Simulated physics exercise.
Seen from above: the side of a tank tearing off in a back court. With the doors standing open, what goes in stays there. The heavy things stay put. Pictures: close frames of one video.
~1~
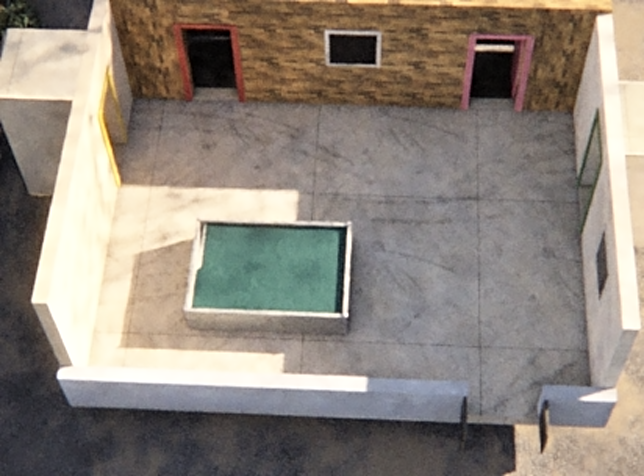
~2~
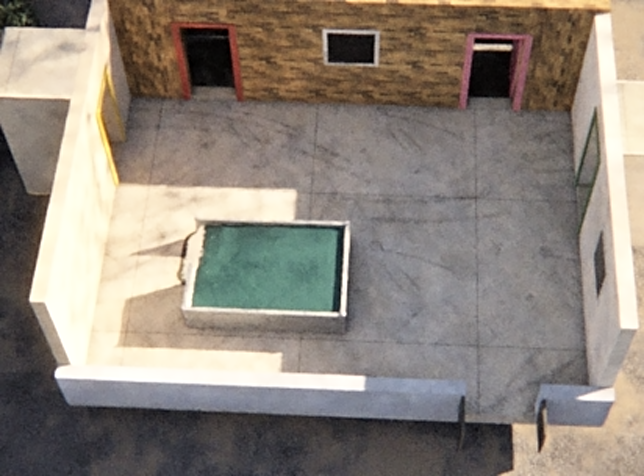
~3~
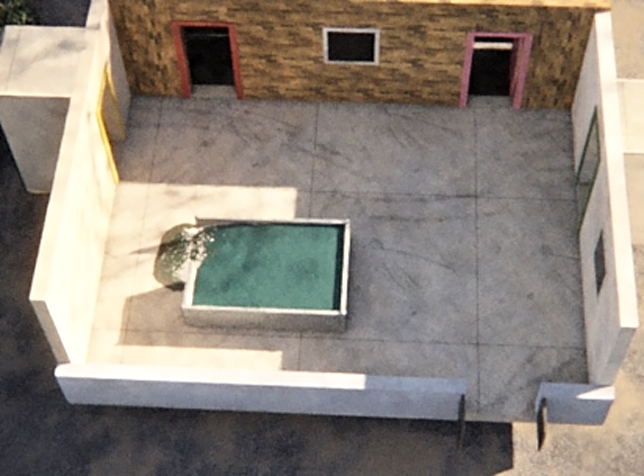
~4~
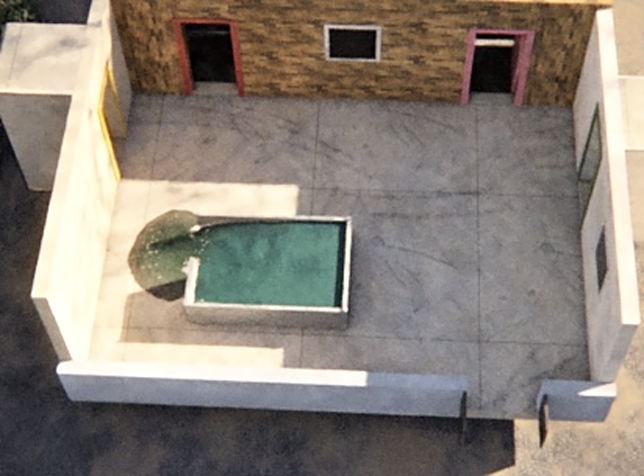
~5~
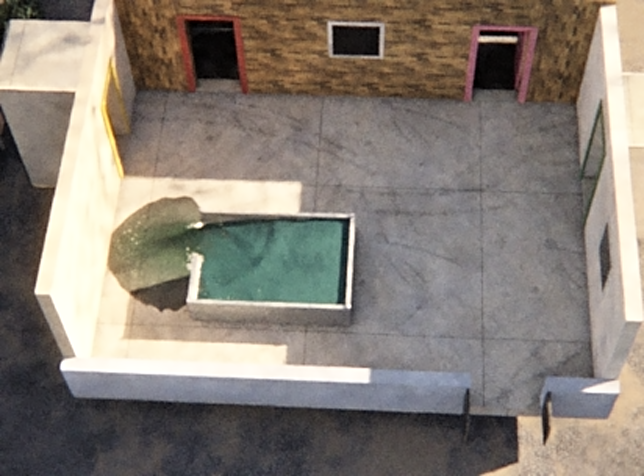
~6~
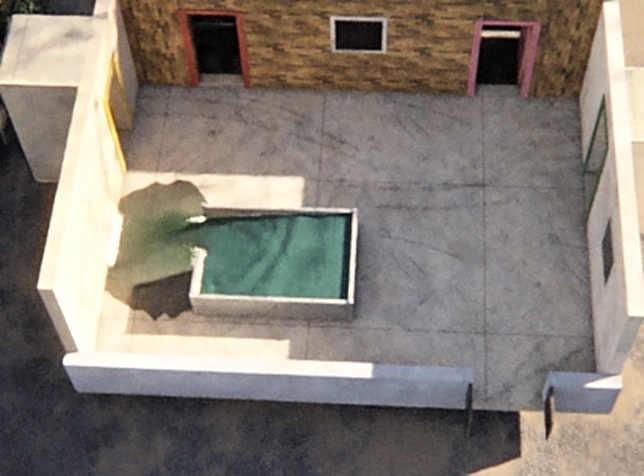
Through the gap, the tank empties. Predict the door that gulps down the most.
I would say the yellow door.
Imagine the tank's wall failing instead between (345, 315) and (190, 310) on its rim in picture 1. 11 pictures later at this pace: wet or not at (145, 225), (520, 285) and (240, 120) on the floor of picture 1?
Untouched, untouched, untouched.
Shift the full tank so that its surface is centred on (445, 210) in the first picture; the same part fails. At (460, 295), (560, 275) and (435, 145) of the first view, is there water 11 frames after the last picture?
Log, spots in order: Unwetted / unwetted / unwetted.
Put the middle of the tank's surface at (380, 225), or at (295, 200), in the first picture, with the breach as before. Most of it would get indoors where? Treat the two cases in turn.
Taking them in turn, I'd say the one in yellow and then the door marked yellow.
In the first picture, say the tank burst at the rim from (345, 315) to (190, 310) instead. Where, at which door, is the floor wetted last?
My pick is the one in pink.
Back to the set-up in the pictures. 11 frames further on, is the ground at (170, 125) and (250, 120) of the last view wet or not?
The first spot is swamped and the second is spared.
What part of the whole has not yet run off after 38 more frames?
I'd put it at about 98 per cent.
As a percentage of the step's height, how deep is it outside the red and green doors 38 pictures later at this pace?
The first comes to about 90 percent, the second to about 0 percent.
A moment on, water covers 10 % of the floor; green door not reached, yellow door wet at the sill, nothing in, pink door not reached, red door not reached.
Next, water covers 15 % of the floor; green door not reached, yellow door a trickle in, pink door not reached, red door not reached.
Then, water covers 25 % of the floor; green door not reached, yellow door some in, pink door not reached, red door wet at the sill, nothing in.
Later, water covers 55 % of the floor; green door not reached, yellow door some in, pink door not reached, red door a trickle in.
In the end, water covers 95 % of the floor; green door wet at the sill, nothing in, yellow door some in, pink door wet at the sill, nothing in, red door a trickle in; the yellow door has let in the most.
